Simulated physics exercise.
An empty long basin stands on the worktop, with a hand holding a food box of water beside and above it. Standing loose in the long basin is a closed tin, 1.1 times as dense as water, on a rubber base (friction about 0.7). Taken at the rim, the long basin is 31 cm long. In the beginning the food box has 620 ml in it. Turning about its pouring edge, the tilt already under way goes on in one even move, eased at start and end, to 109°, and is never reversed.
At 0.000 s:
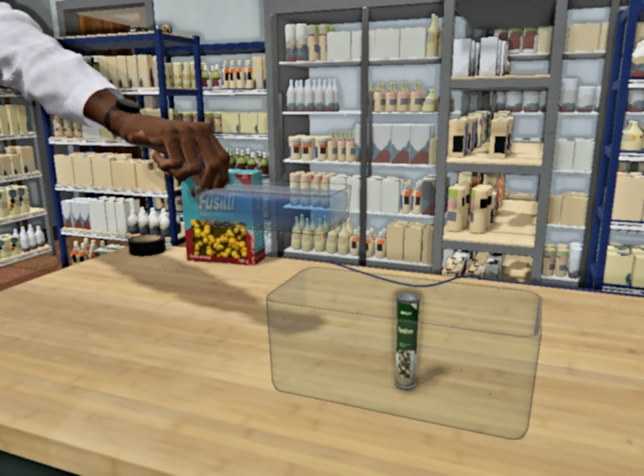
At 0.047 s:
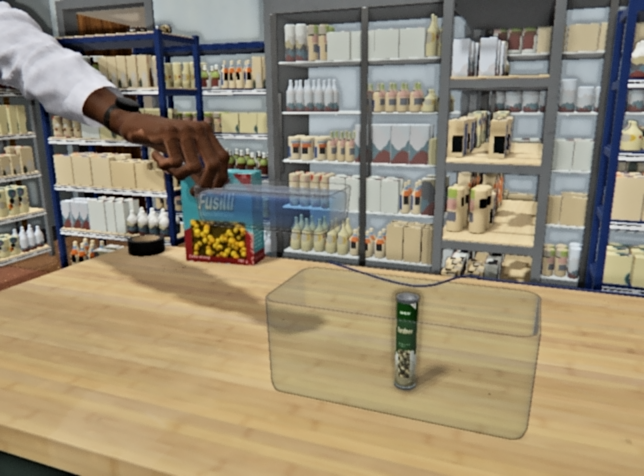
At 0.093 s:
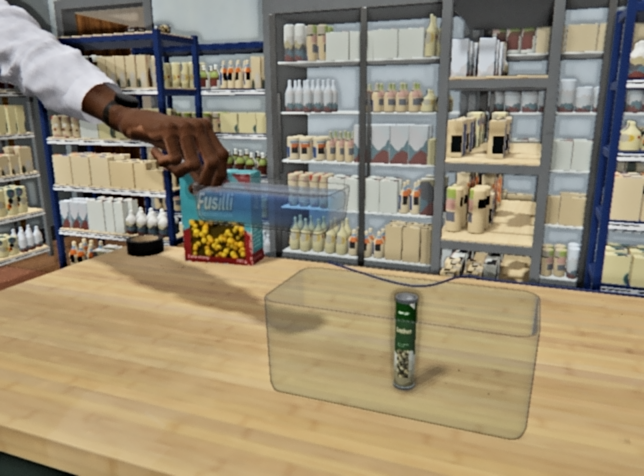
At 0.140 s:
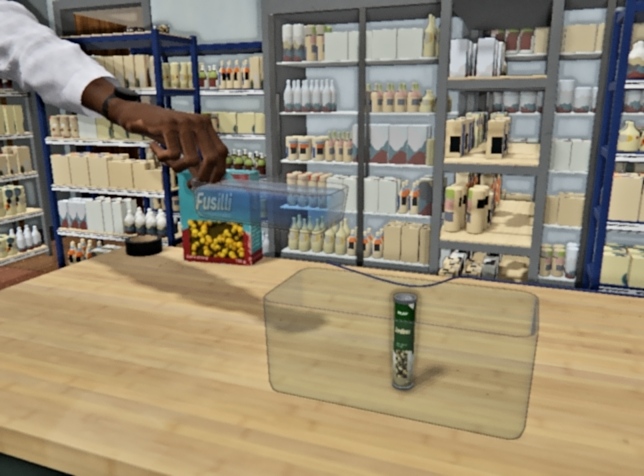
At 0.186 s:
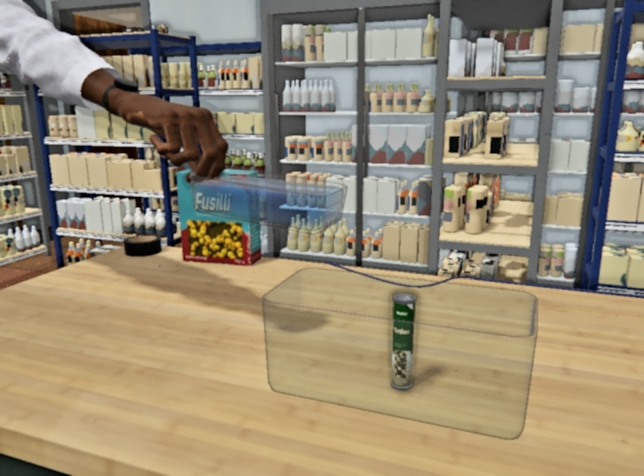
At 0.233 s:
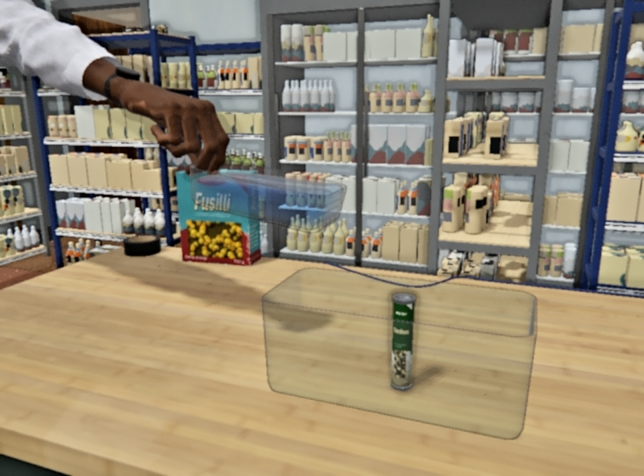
A dark-skinned hand in a white sleeve, reaching in from the left, very slowly tilts a clear, bluish food box by a slight amount, while the camera stays practically still. Below and to the right, an empty, transparent yellowish basin stands on a pale wooden worktop with a slim green-labelled tin upright inside. Behind are a teal and red Fusilli box, a small dark disc and stocked shop shelves, seen from slightly above the counter.
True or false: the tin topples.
False.
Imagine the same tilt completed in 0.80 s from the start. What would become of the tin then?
Then the tin does not tip.
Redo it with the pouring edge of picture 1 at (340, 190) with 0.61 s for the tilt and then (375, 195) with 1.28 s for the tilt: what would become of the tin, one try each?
First it stays on its base; then it stays on its base.
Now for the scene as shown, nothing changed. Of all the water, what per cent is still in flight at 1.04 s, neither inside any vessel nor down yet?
Near 4 percent.
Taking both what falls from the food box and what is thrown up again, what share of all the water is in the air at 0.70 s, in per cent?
It comes to roughly 56 per cent.
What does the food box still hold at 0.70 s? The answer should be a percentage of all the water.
Close to 20 percent of the liquid remains at that time.
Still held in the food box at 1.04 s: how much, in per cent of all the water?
Close to 2 percent of the total.
By 0.70 s the tilt is 62° and 20 per cent is still to pour; the tin stands where it began.
By 1.04 s the tilt is 100° and 2 per cent is still to pour; the tin stands where it began.
By 1.39 s the tilt is 109° and 0 per cent is still to pour; the tin stands where it began.
By 1.78 s the tilt is 109° and 0 per cent is still to pour; the tin stands where it began.
At rest the tin stands where it began.
